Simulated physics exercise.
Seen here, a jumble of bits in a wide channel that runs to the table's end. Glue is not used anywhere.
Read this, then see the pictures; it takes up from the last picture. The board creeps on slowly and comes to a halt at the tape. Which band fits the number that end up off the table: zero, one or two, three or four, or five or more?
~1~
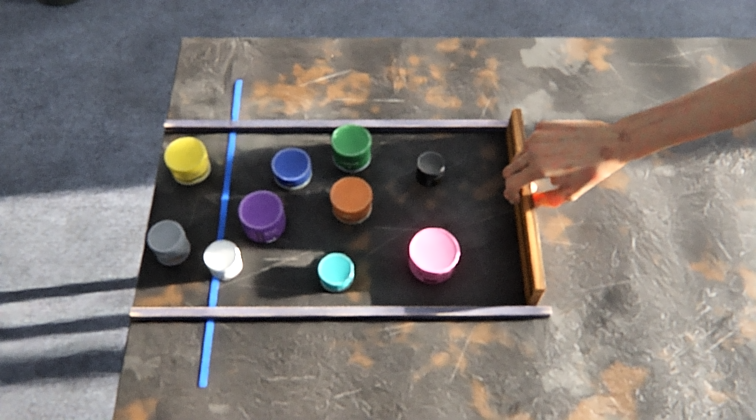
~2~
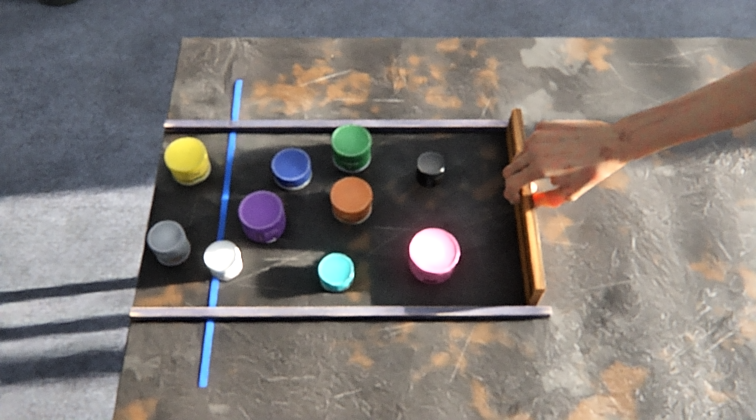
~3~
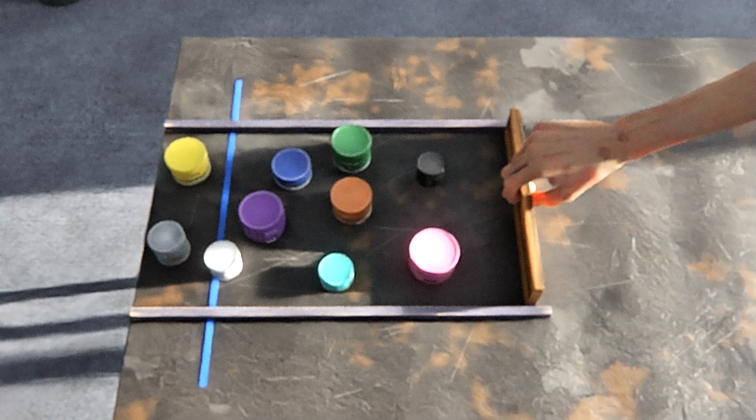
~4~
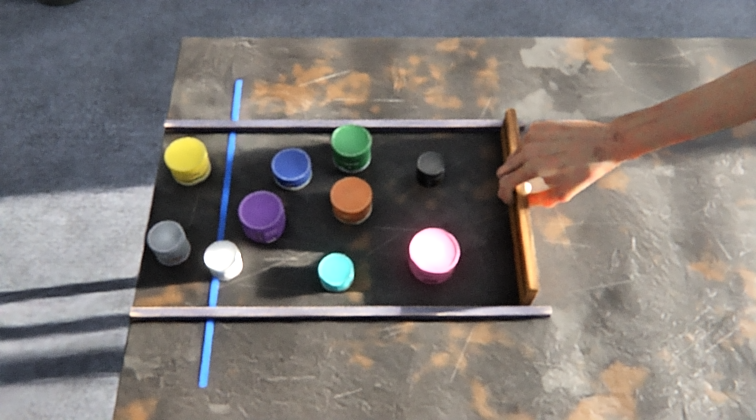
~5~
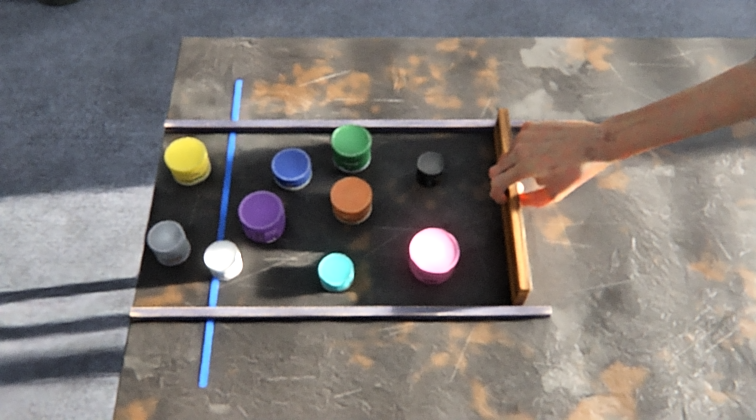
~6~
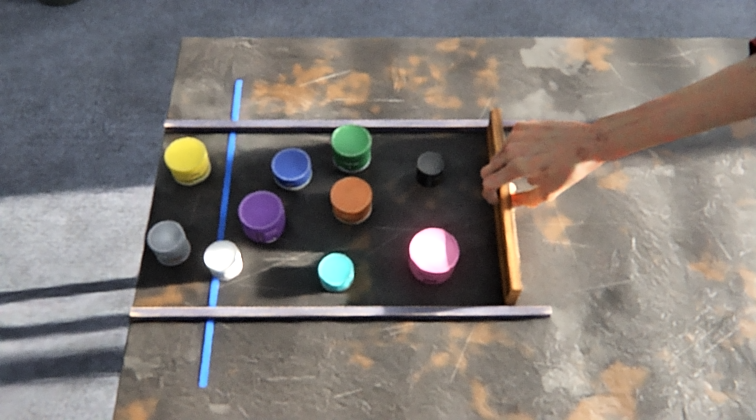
Just one or two tumble.
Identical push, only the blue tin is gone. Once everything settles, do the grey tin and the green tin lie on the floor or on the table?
Well, the grey tin goes off the edge while the green tin is still there.
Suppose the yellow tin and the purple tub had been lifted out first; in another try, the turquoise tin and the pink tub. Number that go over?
That makes 0 fallen, then 1 fallen in the other try.
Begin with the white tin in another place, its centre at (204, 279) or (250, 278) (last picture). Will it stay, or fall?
Well, the white tin stays aboard in the first case and stays aboard in the second.
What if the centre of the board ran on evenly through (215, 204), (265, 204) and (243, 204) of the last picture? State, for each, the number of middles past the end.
2; 0; 0.
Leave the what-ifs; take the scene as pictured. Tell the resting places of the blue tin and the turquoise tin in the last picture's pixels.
Roughly (181, 170) for the first and roughly (195, 291) for the second.
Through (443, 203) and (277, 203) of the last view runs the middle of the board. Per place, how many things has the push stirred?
By the first moment it's 2, by the second it's 8.
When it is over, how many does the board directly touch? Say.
I count 5 of them.
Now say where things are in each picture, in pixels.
The first picture shows grey tin (169, 243); yellow tin (188, 162); white tin (224, 261); board (524, 203); tape (223, 215).
The second picture shows yellow tin (188, 162); turquoise tin (336, 273).
The third picture shows white tin (224, 261); board (522, 203).
The fourth picture shows grey tin (169, 244); purple tub (263, 218).
The fifth picture shows yellow tin (188, 162); orange tin (351, 201).
The sixth picture shows grey tin (169, 244); yellow tin (188, 162); white tin (224, 261); board (503, 203); tape (223, 215).
Soon after, none off yet; grey tin at rest near (169, 244); yellow tin at rest near (188, 162); white tin at rest near (224, 261).
In the end, the number that fall off is one or two; gone, yellow tin and grey tin.
